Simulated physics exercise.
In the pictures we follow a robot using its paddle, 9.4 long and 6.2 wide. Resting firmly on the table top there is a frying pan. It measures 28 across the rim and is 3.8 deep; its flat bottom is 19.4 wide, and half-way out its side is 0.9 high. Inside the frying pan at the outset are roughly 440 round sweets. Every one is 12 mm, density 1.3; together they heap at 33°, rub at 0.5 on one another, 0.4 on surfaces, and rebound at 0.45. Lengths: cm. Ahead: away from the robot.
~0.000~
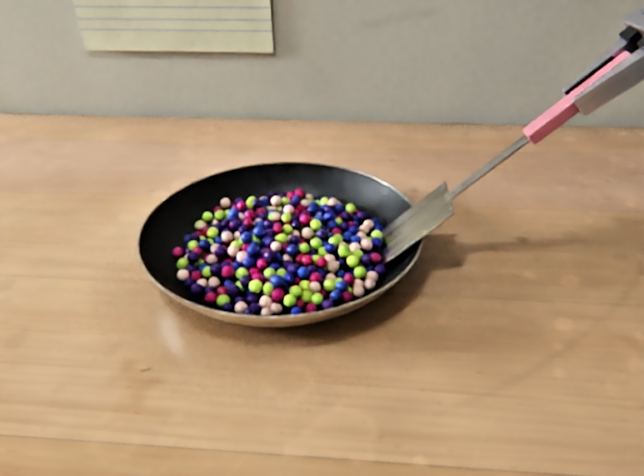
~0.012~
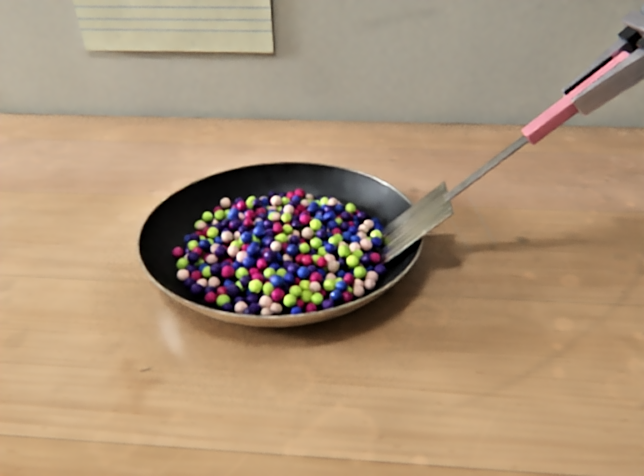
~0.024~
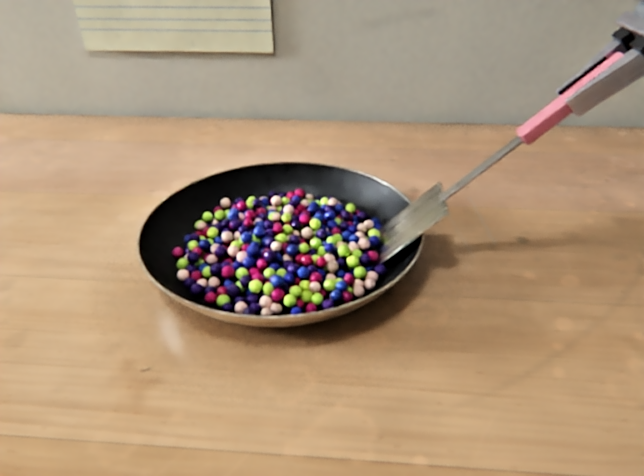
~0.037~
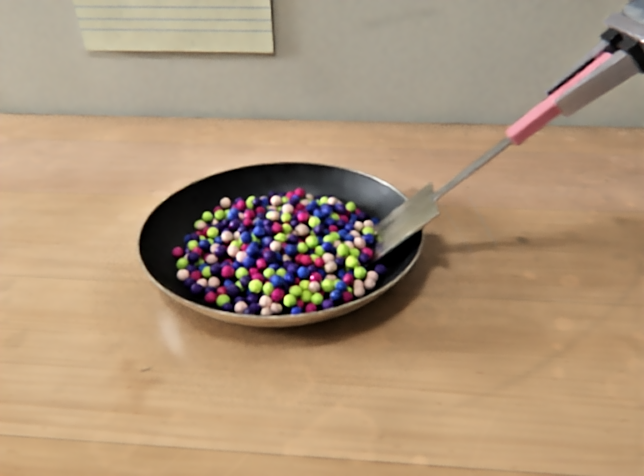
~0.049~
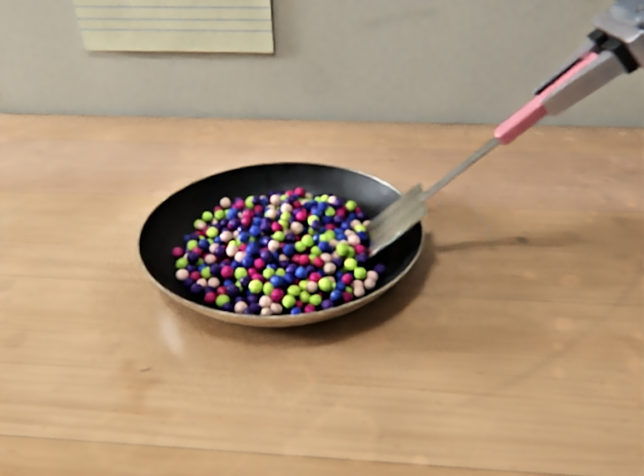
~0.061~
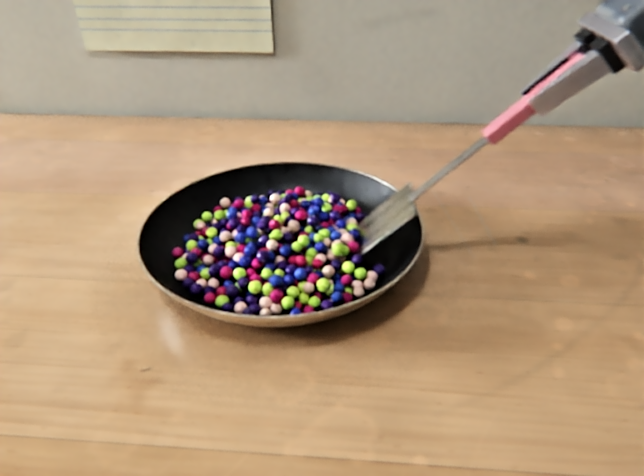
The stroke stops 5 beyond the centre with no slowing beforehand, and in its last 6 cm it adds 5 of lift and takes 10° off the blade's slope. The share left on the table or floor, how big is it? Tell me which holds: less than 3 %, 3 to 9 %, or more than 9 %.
3 to 9 % holds.
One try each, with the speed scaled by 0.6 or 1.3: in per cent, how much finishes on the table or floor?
Some 0 and 10 per cent.
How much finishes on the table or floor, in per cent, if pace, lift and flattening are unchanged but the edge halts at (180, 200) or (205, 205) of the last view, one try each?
Close to 15 and close to 10 per cent, respectively.
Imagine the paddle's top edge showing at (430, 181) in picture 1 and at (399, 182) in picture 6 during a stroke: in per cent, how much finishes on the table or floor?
Roughly 0 percent ends up there.
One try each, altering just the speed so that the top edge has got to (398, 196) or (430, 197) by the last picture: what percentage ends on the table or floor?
Roughly 10 per cent, then roughly 0 per cent.
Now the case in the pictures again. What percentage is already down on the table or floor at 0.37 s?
Some 6 per cent.
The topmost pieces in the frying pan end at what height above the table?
Close to 4.0 centimetres high.
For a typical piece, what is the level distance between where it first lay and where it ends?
It comes out at about 3 cm.
After 0.11 s, sloping 46°, highest piece 5 above the table; 444 in the frying pan.
After 0.15 s, sloping 42°, highest piece 6 above the table; 444 in the frying pan.
After 0.37 s, sloping 36°, highest piece 4 above the table; 419 in the frying pan, 24 on the table or floor, 1 on the blade or in flight.
After 1.42 s, sloping 36°, highest piece 3 above the table; 419 in the frying pan, 25 on the table or floor.
In the end, 419 in the frying pan, 25 on the table or floor. That is 6 % on the table or floor.
